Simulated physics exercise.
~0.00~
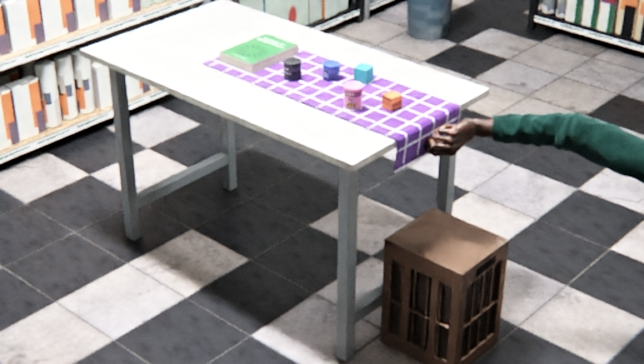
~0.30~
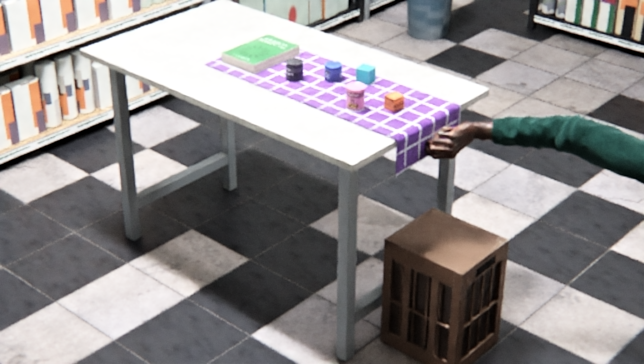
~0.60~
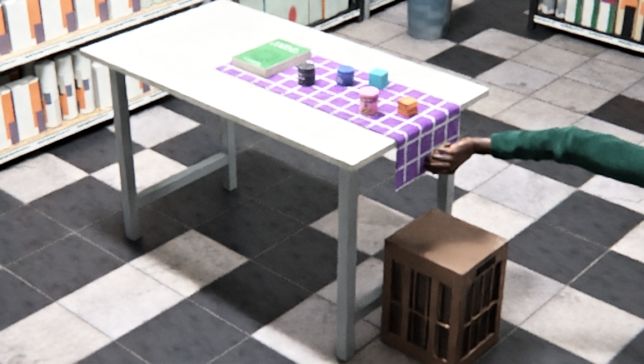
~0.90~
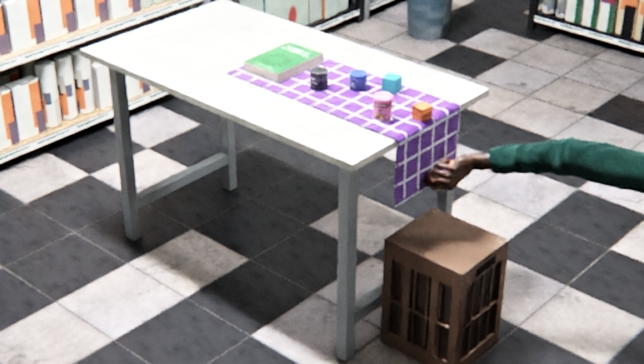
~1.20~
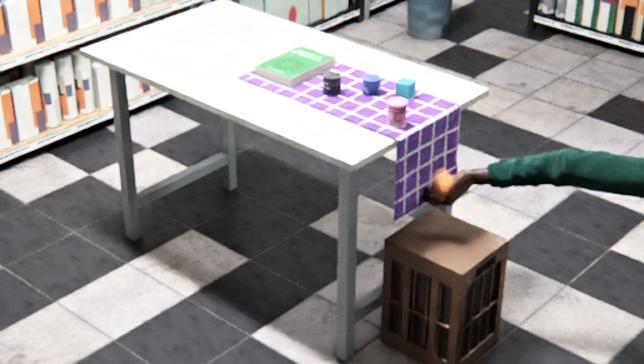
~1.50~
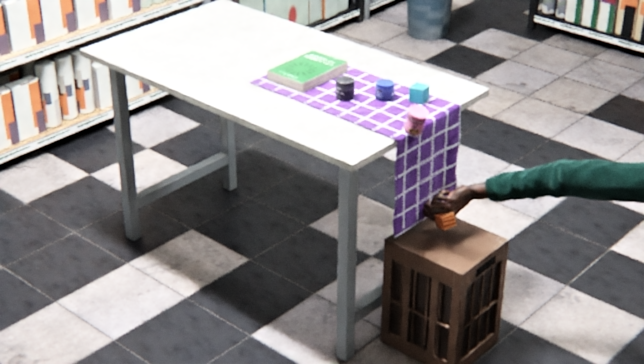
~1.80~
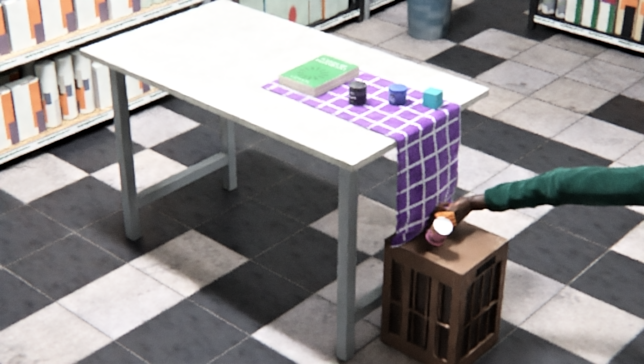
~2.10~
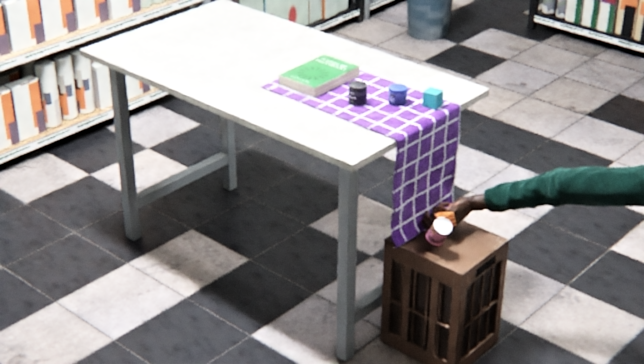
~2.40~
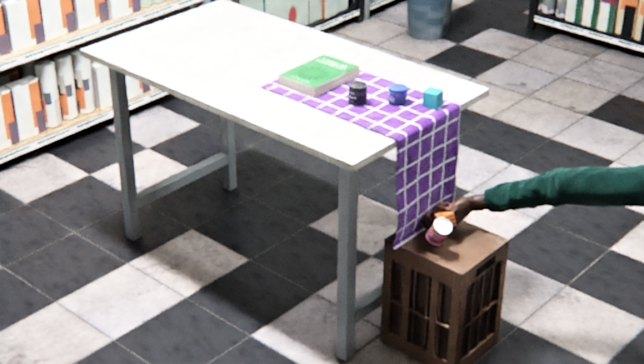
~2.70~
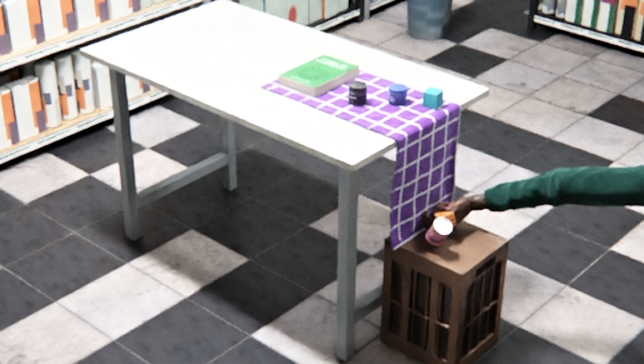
At the start, a purple checked cloth lies along a white table, carrying a green book, a dark pot, a blue pot, a turquoise cube, a pink can and an orange cube, while a green-sleeved arm holds its hanging end. The hand slowly draws the cloth down, and everything on it slides right toward the edge. The orange cube goes over first, dropping by the hand to the brown crate below. The pink can then tips at the edge and falls too, ending upside down beside it. The hand stops at the crate, and the other items stay on the table.
